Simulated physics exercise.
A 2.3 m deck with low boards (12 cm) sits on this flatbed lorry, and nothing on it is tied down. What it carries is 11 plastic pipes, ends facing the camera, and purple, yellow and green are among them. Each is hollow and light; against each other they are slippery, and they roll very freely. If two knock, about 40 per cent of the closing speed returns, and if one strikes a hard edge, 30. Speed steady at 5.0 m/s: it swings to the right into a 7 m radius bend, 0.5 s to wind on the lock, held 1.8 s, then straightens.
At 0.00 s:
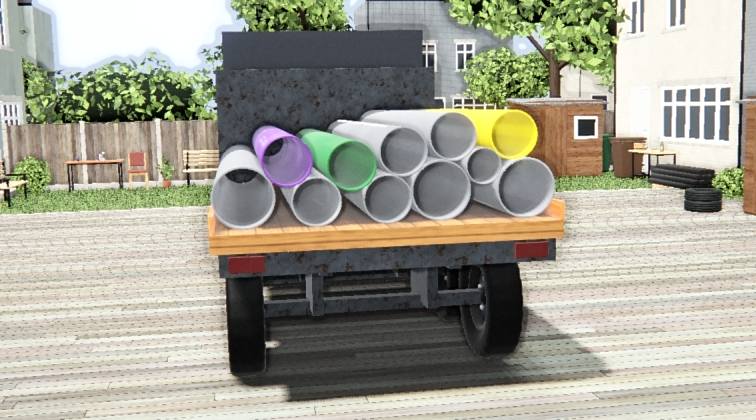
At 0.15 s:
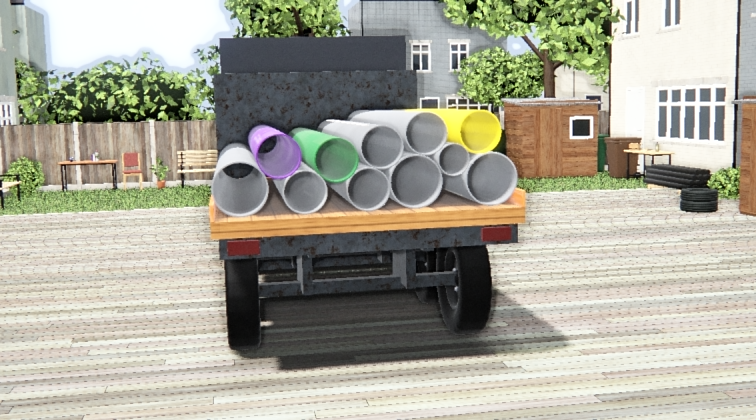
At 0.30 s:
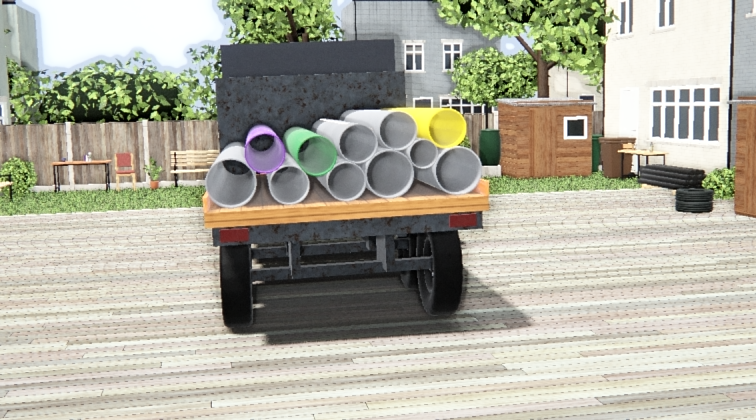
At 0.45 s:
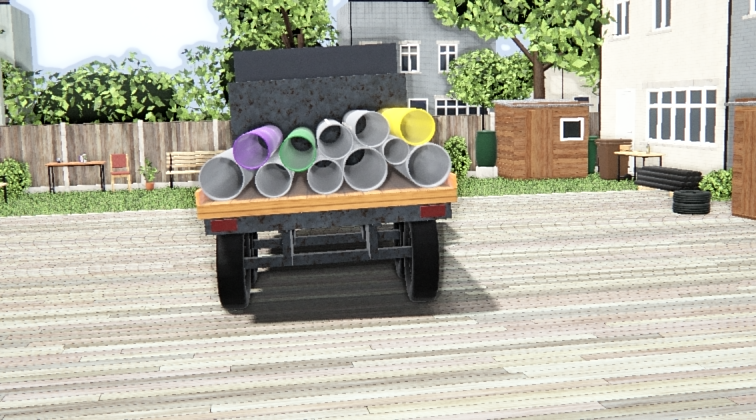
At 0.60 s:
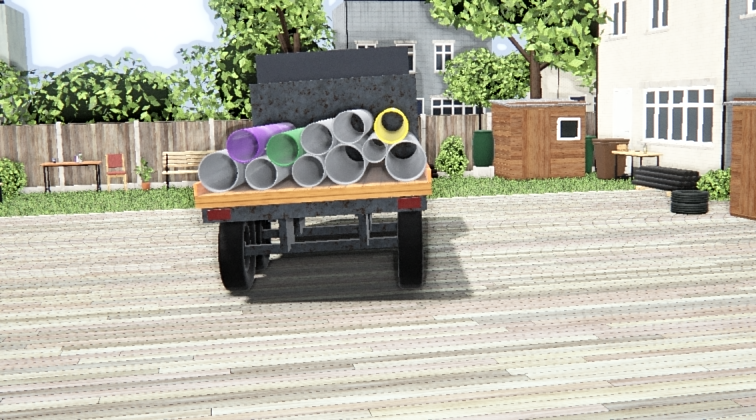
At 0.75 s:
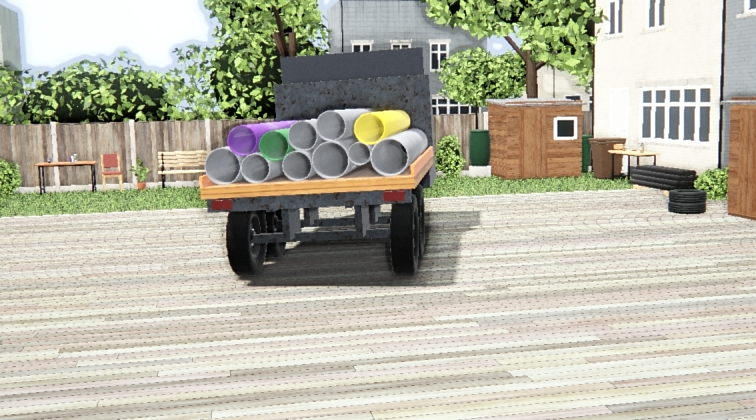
A flatbed lorry, seen from behind, stands out in a sunlit, plank-patterned yard edged by a wooden fence, trees, a shed and pale houses. Grey pipes lie stacked on its wooden deck, open ends facing the camera, with a purple one at left, green beside it and yellow at upper right. The lorry drives away, growing smaller and turning right, its deck leaning slightly left while the pipes shift a little.
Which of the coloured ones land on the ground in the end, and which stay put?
The purple lands on the ground, the yellow stays put, the green lands on the ground.
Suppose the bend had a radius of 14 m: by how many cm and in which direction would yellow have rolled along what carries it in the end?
Shift: Near 20 cm to the left.
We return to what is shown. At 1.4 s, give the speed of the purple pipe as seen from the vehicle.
Roughly 0.9 m/s.
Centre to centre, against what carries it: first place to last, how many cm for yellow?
Result - yellow: 40.
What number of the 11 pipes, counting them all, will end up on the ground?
Altogether that makes 3.
Then, 1.4 s in, purple is up on others, 15 cm from the left edge, rolling left; yellow is up on others, 70 cm from the right edge; green is up on others, 50 cm from the left edge, rolling left; 0 gone from the deck.
Then, 2.2 s in, purple is over the left board and gone; green is over the left board and falling; still the same for yellow; 2 gone from the deck.
In the end (3.6 s), purple is over the left board and gone; yellow is up on others, 70 cm from the right edge; green is over the left board and gone; 3 gone from the deck.
